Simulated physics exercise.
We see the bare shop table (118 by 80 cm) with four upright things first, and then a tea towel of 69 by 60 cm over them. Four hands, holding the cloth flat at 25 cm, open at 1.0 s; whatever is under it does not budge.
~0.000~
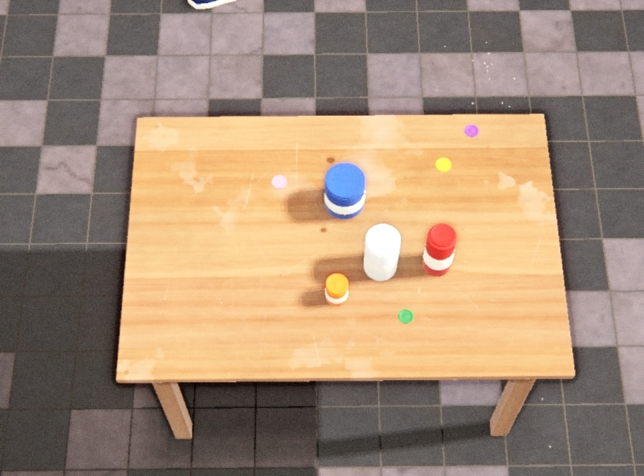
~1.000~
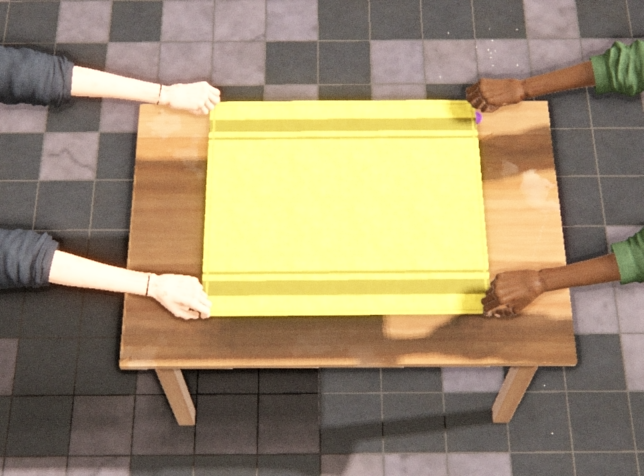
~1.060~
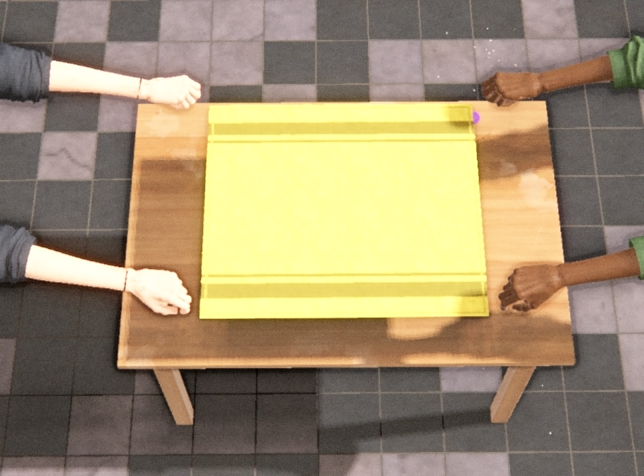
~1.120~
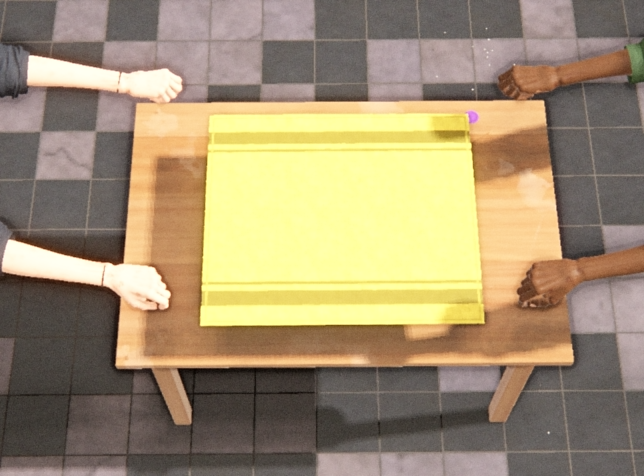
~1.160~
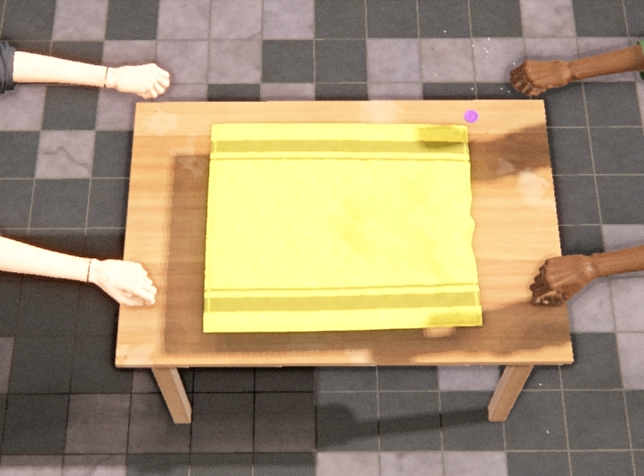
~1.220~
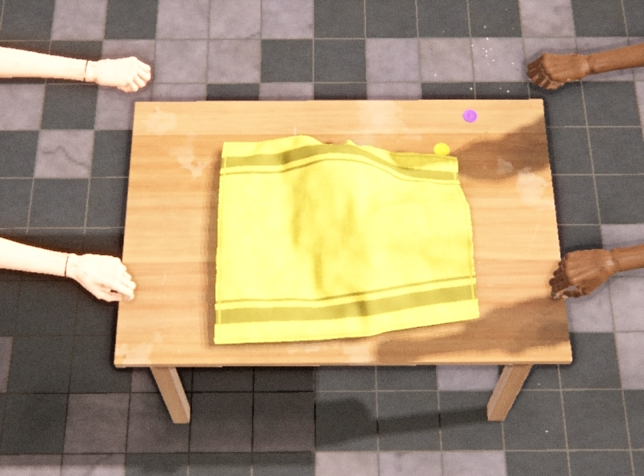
In this clip, a table holding four upright containers and several small coloured discs is seen, then four hands hold a yellow cloth flat above it and let go, drawing back as the cloth lowers and its surface wrinkles.
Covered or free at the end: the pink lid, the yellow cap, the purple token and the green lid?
The pink lid ends under the cloth, the yellow cap remains in the open, the purple token remains in the open, the green lid vanishes under it.
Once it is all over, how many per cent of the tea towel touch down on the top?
40 %, roughly.
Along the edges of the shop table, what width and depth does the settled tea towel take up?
Roughly 64 cm across and 60 cm deep.
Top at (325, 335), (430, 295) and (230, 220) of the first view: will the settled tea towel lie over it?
In order: Hidden, hidden, exposed.
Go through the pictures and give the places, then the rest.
The first frame shows pink lid (279, 182); yellow cap (443, 165); purple token (472, 130); green lid (406, 316); orange tin (337, 284), 8 cm tall; white tin (383, 239), 16 cm tall; red bottle (443, 234), 18 cm tall; blue tin (345, 180), 13 cm tall.
The second frame shows tea towel corners (202, 315) (211, 103) (474, 101) (491, 313); highest point 25 cm, lowest 25 cm.
The third frame shows tea towel corners (200, 318) (210, 106); highest point 23 cm, lowest 23 cm.
The fourth frame shows tea towel corners (201, 325) (210, 116); highest point 18 cm, lowest 18 cm.
The fifth frame shows tea towel corners (204, 332) (213, 126); highest point 19 cm, lowest 13 cm.
The sixth frame shows tea towel corners (215, 343) (224, 143) (456, 158) (479, 317); highest point 19 cm, lowest 3 cm.
After 1.4 s, 40 % of it is down, spanning 64 by 61 cm, above green lid, pink lid.
After 1.6 s, 40 % of it is down, spanning 64 by 61 cm, above green lid, pink lid.
After 1.7 s, 40 % of it is down, spanning 65 by 61 cm, above green lid, pink lid.
After 1.9 s, 40 % of it is down, spanning 65 by 61 cm, above green lid, pink lid.
After 2.7 s, 40 % of it is down, spanning 64 by 61 cm, above green lid, pink lid.
